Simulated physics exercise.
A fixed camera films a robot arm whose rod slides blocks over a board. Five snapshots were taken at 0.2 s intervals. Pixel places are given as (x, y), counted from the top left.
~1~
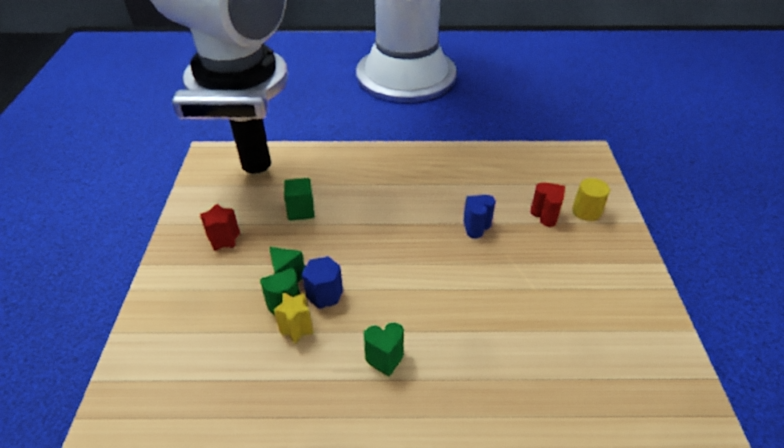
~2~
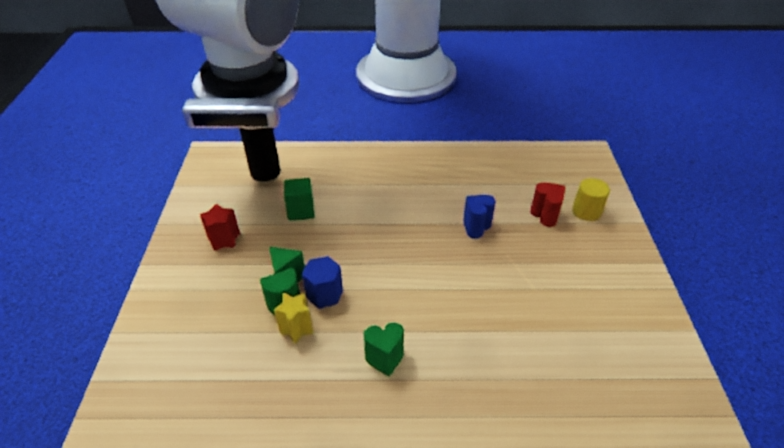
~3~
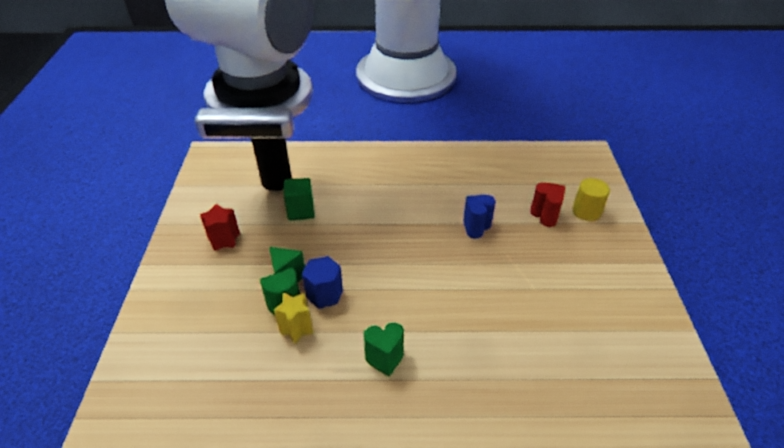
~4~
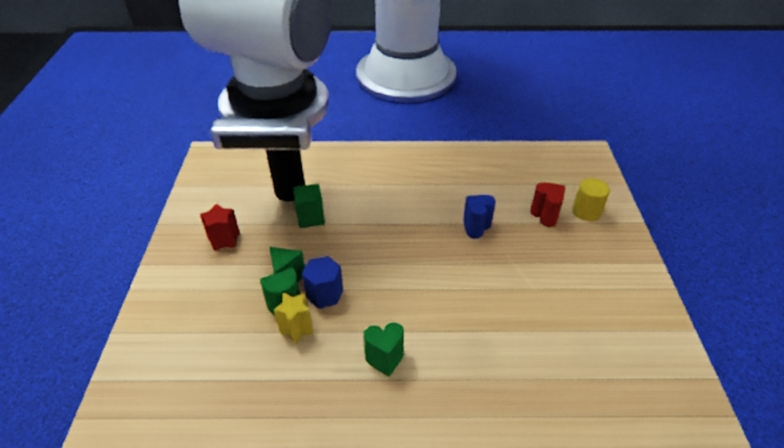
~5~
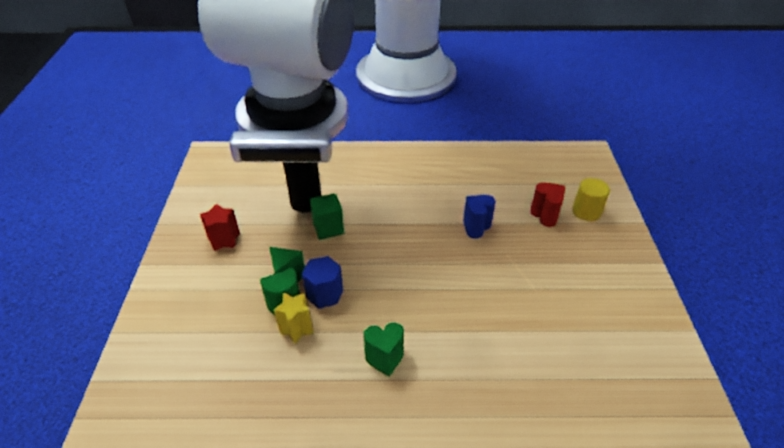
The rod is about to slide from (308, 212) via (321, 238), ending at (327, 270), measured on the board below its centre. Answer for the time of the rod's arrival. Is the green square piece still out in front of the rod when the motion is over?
No, that is not what happens.
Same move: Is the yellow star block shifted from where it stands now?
In short: No.
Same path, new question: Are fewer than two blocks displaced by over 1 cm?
The answer is yes.
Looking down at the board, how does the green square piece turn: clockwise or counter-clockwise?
My prediction: CCW.
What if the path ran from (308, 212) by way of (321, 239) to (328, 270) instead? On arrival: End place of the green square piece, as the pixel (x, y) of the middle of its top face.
For the centre of its top, I'd go with (355, 226).
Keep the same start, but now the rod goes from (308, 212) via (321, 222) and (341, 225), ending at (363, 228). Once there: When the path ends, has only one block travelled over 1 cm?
Yes, that is what happens.
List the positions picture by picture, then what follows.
The first picture shows rod tip (256, 164); block tops, green triangular block (282, 256); yellow star block (292, 305); blue six-sided block (321, 270); green square piece (297, 186).
The second picture shows rod (266, 172); blocks unchanged.
The third picture shows rod (277, 181); blocks unchanged.
The fourth picture shows rod (290, 191); green square piece (307, 193).
The fifth picture shows rod (306, 202); green triangular block (282, 256); yellow star block (292, 305); blue six-sided block (321, 270); green square piece (326, 203).
On the path given first. Halfway along, rod (320, 229); green square piece (348, 221), turned 65° anticlockwise.
At the end, rod (326, 260); green triangular block in place; yellow star block in place; blue six-sided block (321, 273); green square piece (354, 225), turned 80° anticlockwise.
